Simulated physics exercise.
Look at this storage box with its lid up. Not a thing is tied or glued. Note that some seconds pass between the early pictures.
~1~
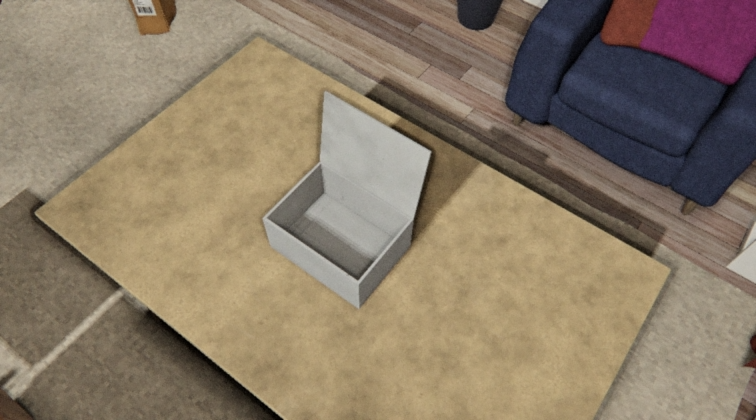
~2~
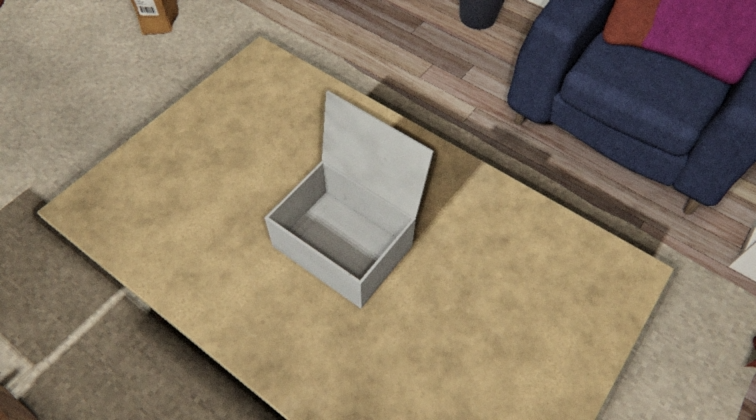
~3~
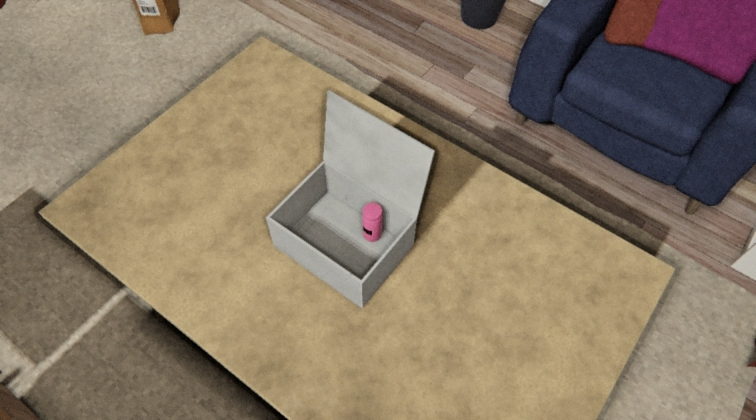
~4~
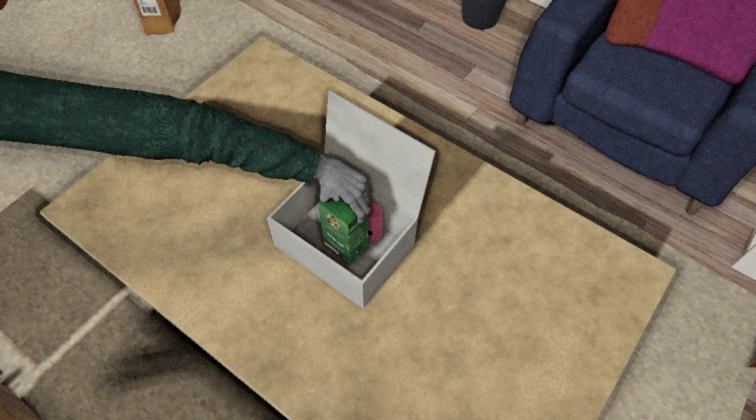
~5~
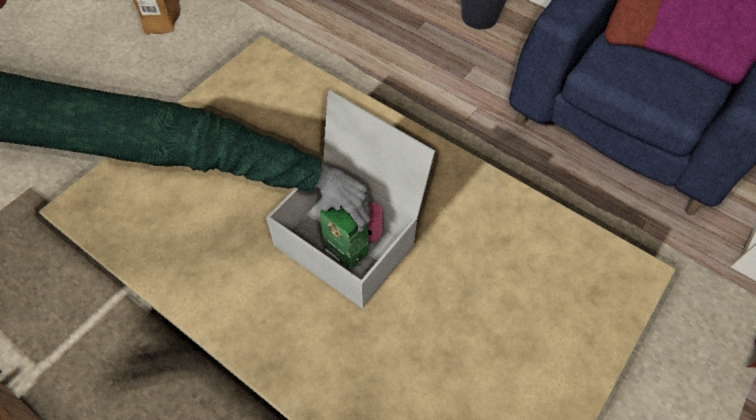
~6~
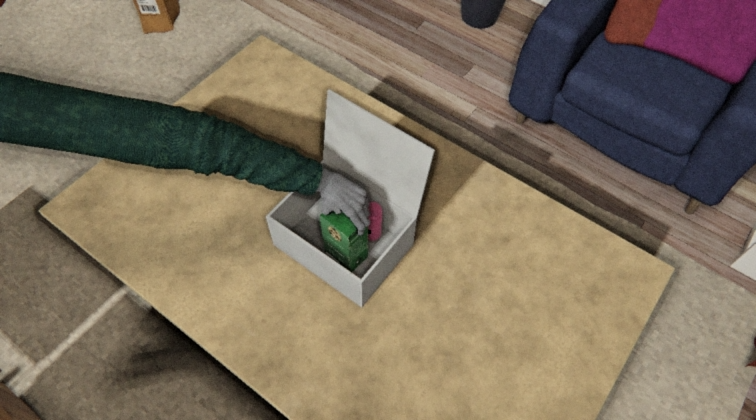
A gloved hand in a green sleeve lowering a green carton into an open grey box beside a pink shaker.
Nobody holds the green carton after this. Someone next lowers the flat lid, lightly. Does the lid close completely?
Raised.
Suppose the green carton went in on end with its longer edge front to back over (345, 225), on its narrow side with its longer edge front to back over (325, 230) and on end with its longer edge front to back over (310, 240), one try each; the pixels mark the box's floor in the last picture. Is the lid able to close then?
The lid stays partly open the first time, goes all the way down the second time and stays partly open the third time.
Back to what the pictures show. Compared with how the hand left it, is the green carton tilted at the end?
By the end the green carton has kept its angle.
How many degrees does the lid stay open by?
Roughly 30 degrees above the rim.
Then, 1.30 s later than the last frame, lid 79° above the rim.
Then, 1.70 s later than the last frame, lid 48° above the rim.
When it is over, lid 30° above the rim; both as before. End places, in pixels of the last picture, green carton near (345, 237).
